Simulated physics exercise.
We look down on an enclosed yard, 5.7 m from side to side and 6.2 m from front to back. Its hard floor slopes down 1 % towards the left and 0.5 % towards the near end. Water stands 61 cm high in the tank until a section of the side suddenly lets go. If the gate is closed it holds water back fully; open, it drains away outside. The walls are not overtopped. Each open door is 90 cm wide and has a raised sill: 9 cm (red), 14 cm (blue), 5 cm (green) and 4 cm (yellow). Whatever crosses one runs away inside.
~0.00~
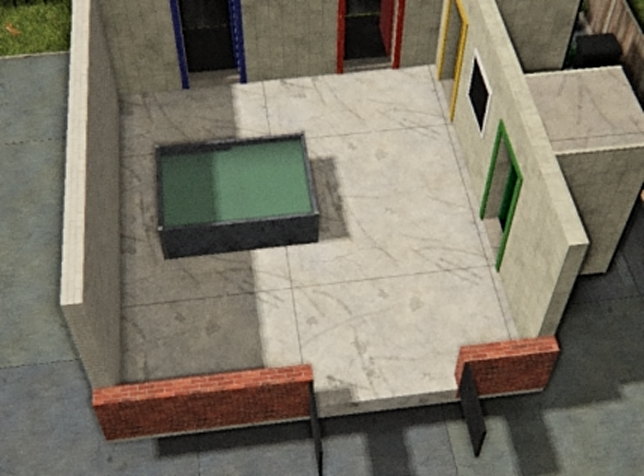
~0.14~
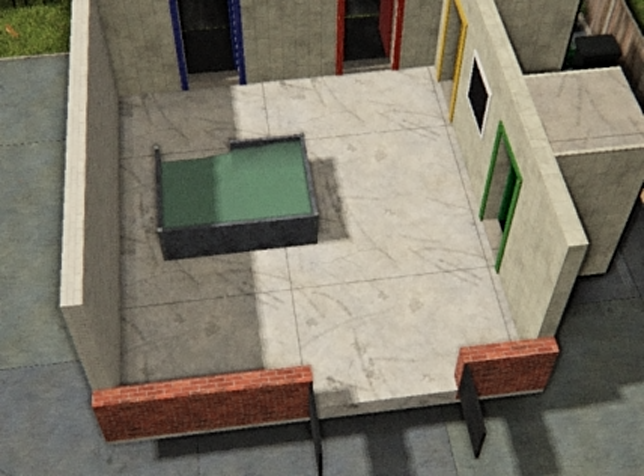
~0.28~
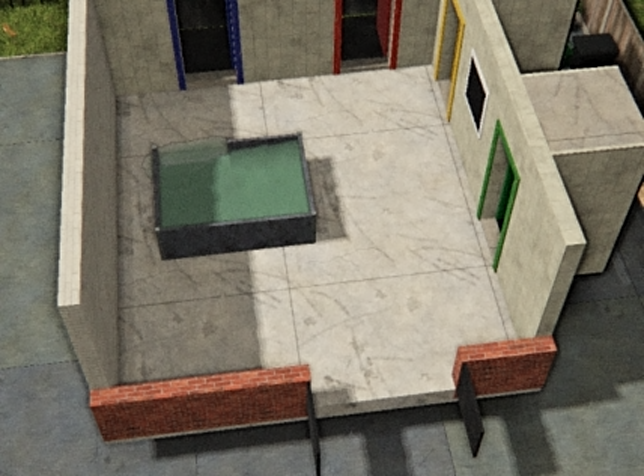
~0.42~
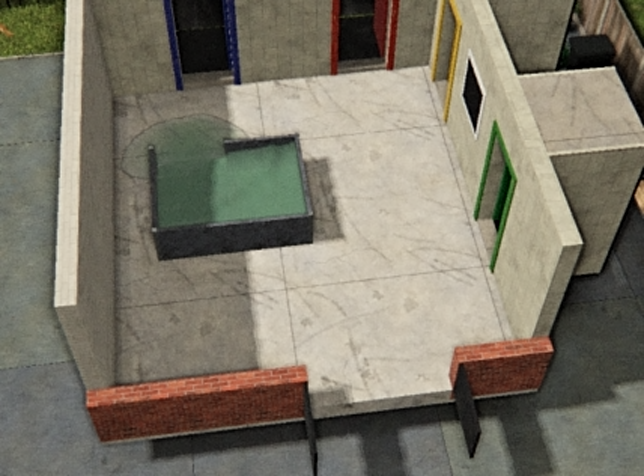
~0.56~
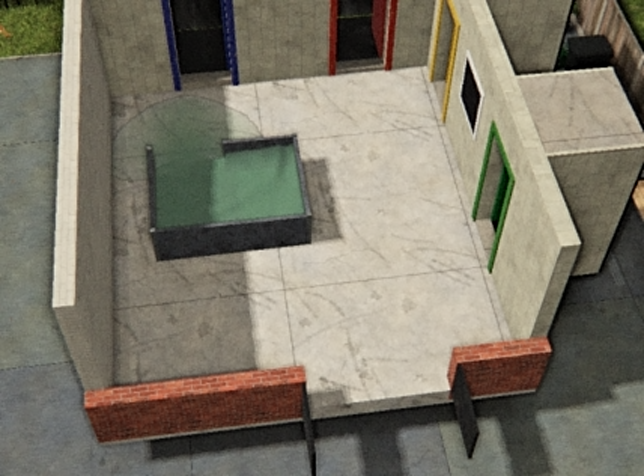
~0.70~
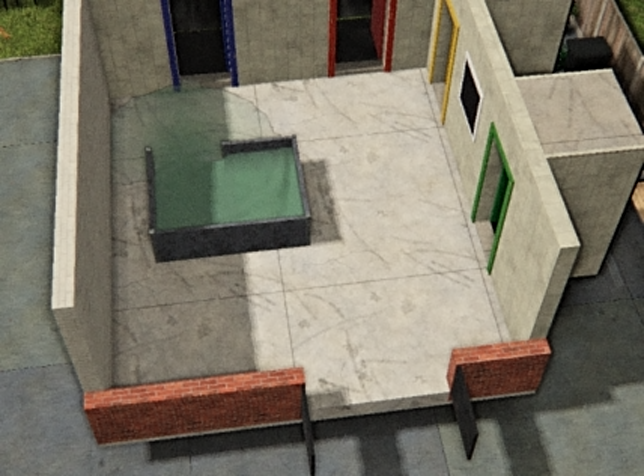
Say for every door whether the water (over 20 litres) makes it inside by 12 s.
The water let in: At the red door it keeps below the limit; at the blue door it exceeds the limit; at the green door it keeps below the limit; at the yellow door it passes the limit.
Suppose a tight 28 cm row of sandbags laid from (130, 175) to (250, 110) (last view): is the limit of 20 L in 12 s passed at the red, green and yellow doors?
Then: Red not over, green not over, yellow over.
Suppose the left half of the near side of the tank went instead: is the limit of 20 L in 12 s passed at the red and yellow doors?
Then: Red not over, yellow not over.
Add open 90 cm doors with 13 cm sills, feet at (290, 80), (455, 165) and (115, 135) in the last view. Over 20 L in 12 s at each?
In turn: Below, not over, over.
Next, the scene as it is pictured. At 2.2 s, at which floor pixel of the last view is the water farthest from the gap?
At about (376, 77).
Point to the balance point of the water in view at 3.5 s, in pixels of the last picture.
At about (222, 160).
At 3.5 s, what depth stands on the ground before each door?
Depths in cm: Red 5, blue 23, green 0, yellow 11.
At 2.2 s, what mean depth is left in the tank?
Roughly 32 cm on average.
After 1.4 s water covers 15 % of the floor and is deepest (50 cm) near (112, 110); red door not reached, blue door 30 cm at the sill, 40 L in, green door not reached, yellow door not reached.
After 2.2 s water covers 20 % of the floor and is deepest (36 cm) near (154, 128); red door 3 cm at the sill, 0 L in, blue door 30 cm at the sill, 105 L in, green door not reached, yellow door not reached.
After 3.5 s water covers 40 % of the floor and is deepest (24 cm) near (112, 125); red door 5 cm at the sill, 0 L in, blue door 23 cm at the sill, 175 L in, green door not reached, yellow door 11 cm at the sill, 1 L in.
After 7.0 s water covers 80 % of the floor and is deepest (14 cm) near (112, 117); red door 4 cm at the sill, 0 L in, blue door 11 cm at the sill, 201 L in, green door 4 cm at the sill, 0 L in, yellow door 9 cm at the sill, 132 L in.
After 12.0 s water covers 100 % of the floor and is deepest (8 cm) near (114, 418); red door 4 cm at the sill, 0 L in, blue door 5 cm at the sill, 201 L in, green door 3 cm at the sill, 0 L in, yellow door 4 cm at the sill, 168 L in.
